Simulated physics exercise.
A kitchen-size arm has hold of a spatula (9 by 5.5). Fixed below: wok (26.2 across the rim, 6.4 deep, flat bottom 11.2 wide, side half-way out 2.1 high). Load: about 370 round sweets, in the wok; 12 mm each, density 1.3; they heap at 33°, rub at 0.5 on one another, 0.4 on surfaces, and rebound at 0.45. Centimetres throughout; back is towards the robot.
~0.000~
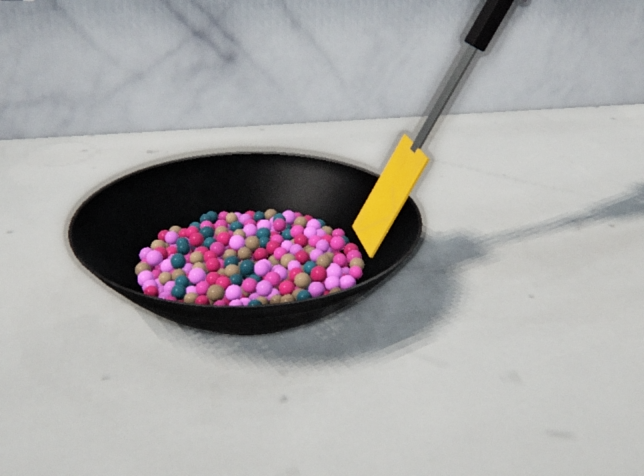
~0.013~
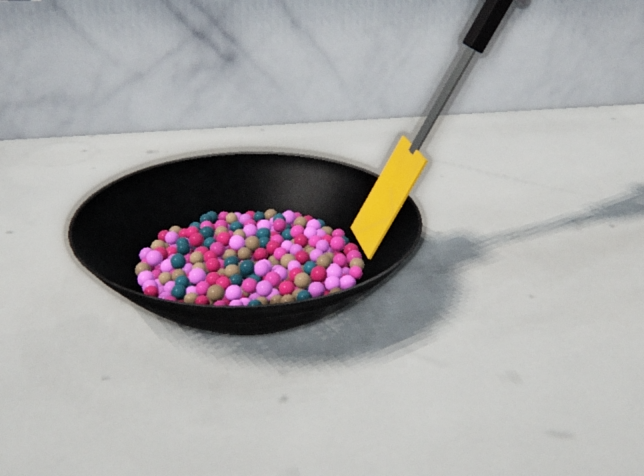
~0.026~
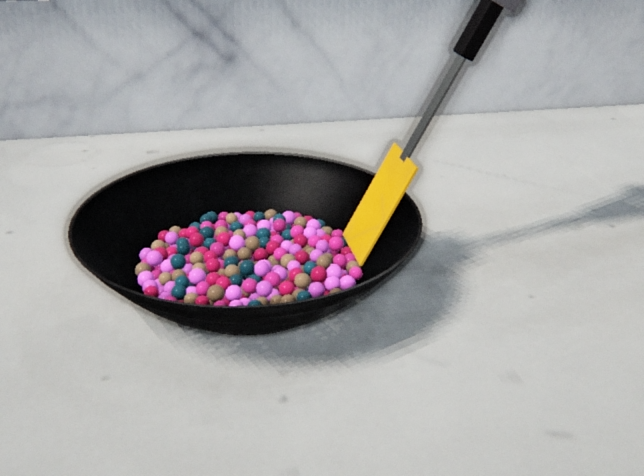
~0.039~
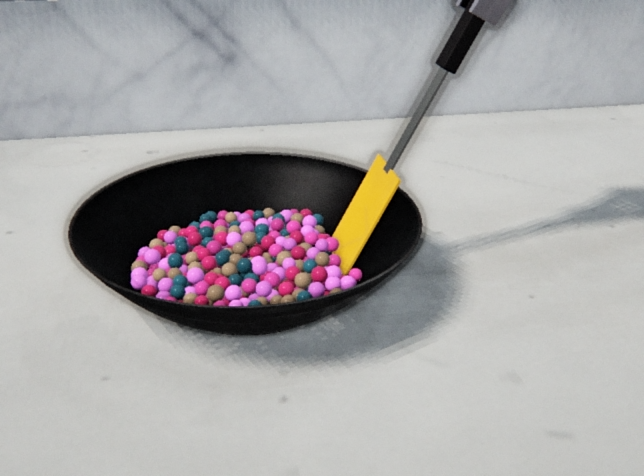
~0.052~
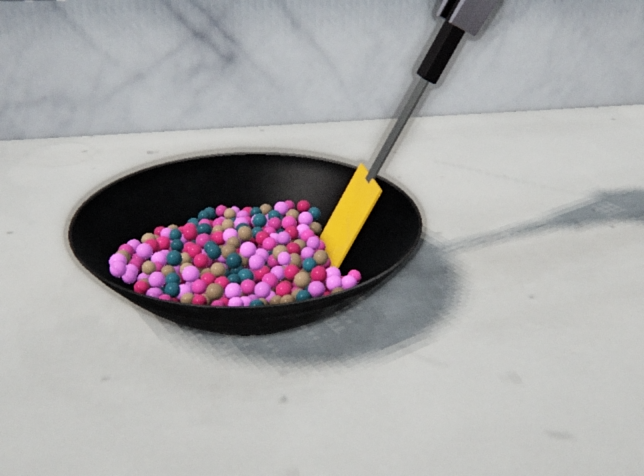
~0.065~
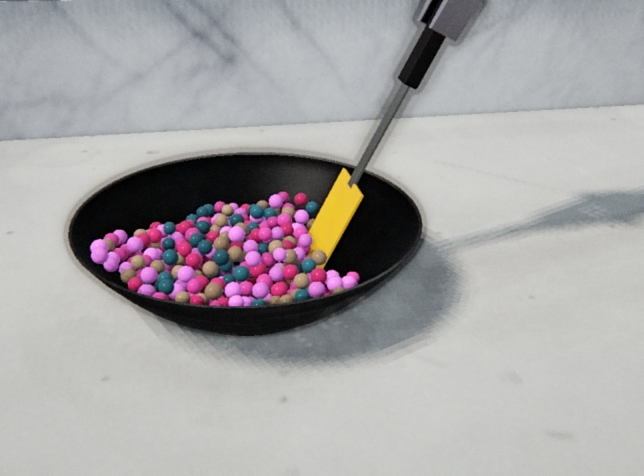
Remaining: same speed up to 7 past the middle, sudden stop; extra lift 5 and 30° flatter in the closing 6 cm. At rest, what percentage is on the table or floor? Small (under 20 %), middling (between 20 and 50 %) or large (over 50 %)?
Answer: Small; under 20 % of the round sweets finish on the table or floor.
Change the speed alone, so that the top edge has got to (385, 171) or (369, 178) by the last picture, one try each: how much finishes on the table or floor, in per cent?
Some 5 and 10 per cent.
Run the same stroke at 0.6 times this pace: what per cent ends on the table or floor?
About 5 per cent.
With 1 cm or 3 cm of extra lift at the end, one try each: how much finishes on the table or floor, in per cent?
Some 10 and 15 per cent.
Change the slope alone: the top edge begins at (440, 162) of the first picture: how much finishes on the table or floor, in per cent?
About 15 per cent.
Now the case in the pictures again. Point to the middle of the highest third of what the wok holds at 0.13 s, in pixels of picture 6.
Near (168, 240).
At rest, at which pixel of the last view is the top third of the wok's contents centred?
At about (153, 254).
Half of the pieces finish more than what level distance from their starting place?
Roughly 4 cm.
By 0.10 s, sloping 63°, highest piece 8 above the table; 371 in the wok, 2 on the blade or in flight.
By 0.13 s, sloping 53°, highest piece 10 above the table; 367 in the wok, 6 on the blade or in flight.
By 0.34 s, sloping 33°, highest piece 12 above the table; 327 in the wok, 20 on the table or floor, 26 on the blade or in flight.
By 1.39 s, sloping 33°, highest piece 6 above the table; 326 in the wok, 47 on the table or floor.
Final count, 326 in the wok, 47 on the table or floor. That is 13 % on the table or floor.
